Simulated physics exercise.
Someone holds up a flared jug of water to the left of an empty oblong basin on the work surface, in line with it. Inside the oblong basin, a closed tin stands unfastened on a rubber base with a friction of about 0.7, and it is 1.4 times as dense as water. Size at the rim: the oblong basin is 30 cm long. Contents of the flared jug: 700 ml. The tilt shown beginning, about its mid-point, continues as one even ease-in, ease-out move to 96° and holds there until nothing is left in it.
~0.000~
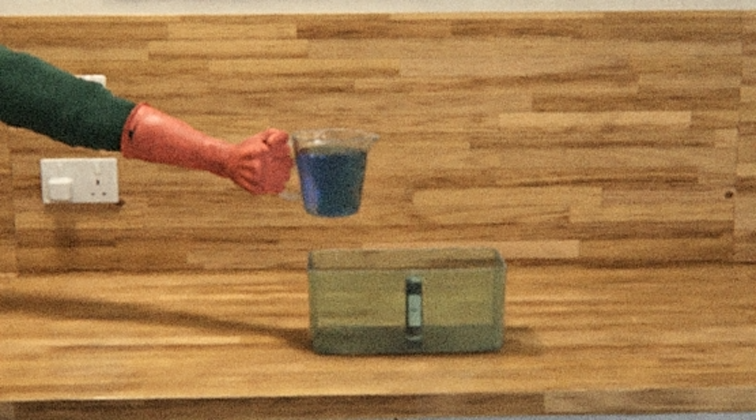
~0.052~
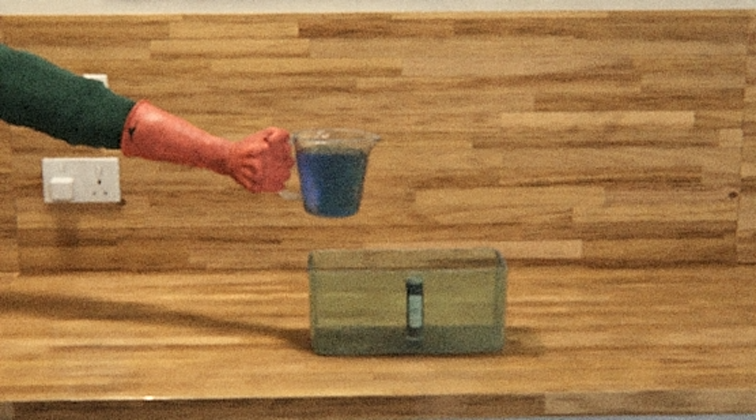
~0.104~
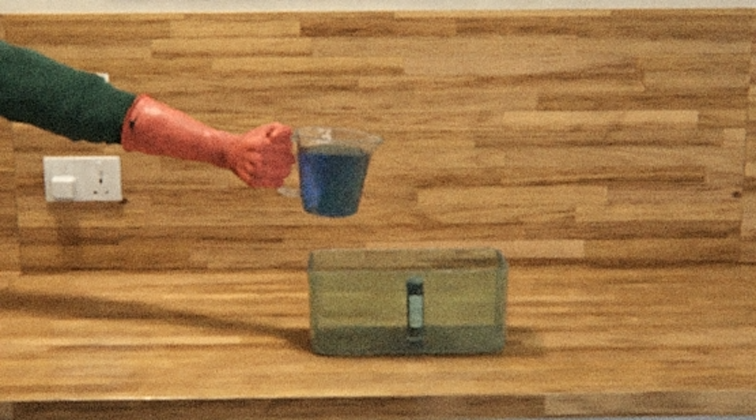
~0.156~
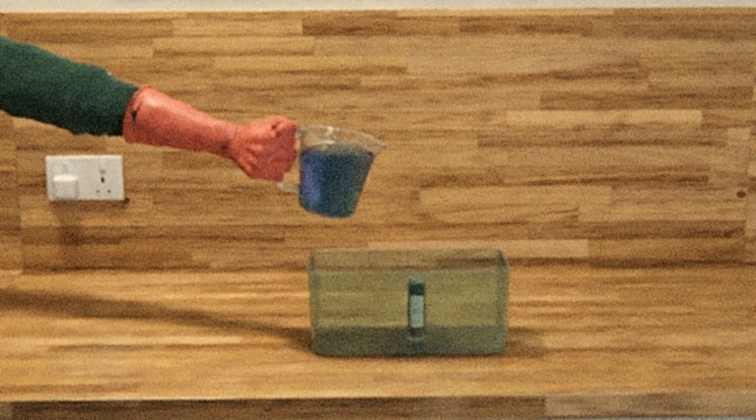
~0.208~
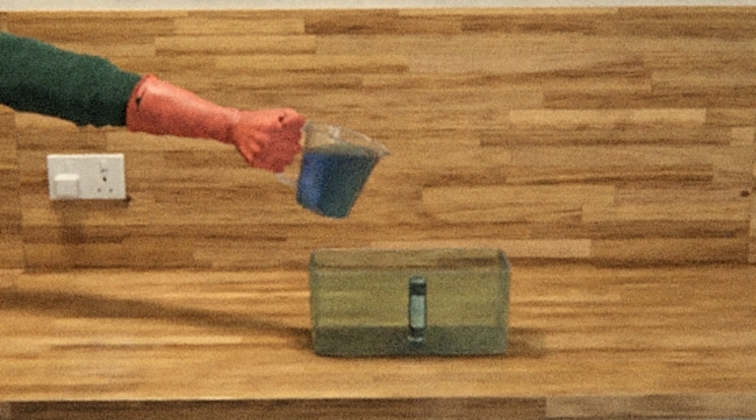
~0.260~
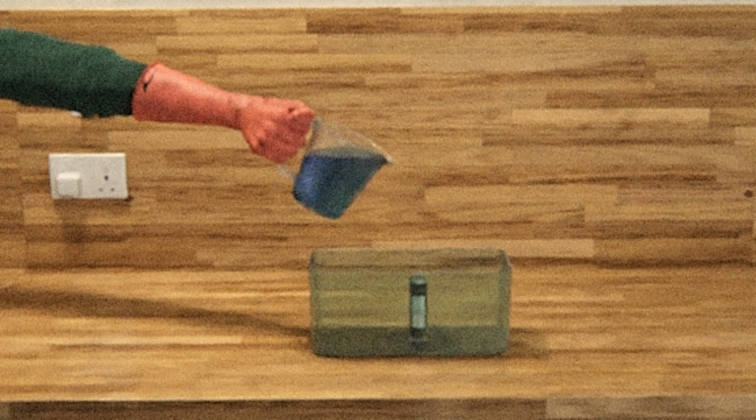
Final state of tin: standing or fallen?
Most likely it will not capsize.
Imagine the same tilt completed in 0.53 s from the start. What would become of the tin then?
So the tin will hold steady.
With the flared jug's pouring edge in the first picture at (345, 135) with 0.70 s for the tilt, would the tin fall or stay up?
Then the tin comes down.
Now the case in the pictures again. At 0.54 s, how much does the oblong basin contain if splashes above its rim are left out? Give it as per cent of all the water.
Near 14 in a hundred.
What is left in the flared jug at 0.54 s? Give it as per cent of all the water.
I'd estimate some 60 % remains.
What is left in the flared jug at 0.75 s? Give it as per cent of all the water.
16 per cent or so.
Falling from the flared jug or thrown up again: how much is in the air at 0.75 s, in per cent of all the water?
I'd put it at about 16 per cent of the liquid.
After 0.54 s the tilt is 84° and 60 per cent is still to pour; the tin stands where it began.
After 0.75 s the tilt is 96° and 17 per cent is still to pour; the tin stands where it began.
After 0.96 s the tilt is 96° and 3 per cent is still to pour; the tin stands where it began.
After 1.20 s the tilt is 96° and 0 per cent is still to pour; the tin stands where it began.
In the end the tin stands where it began.
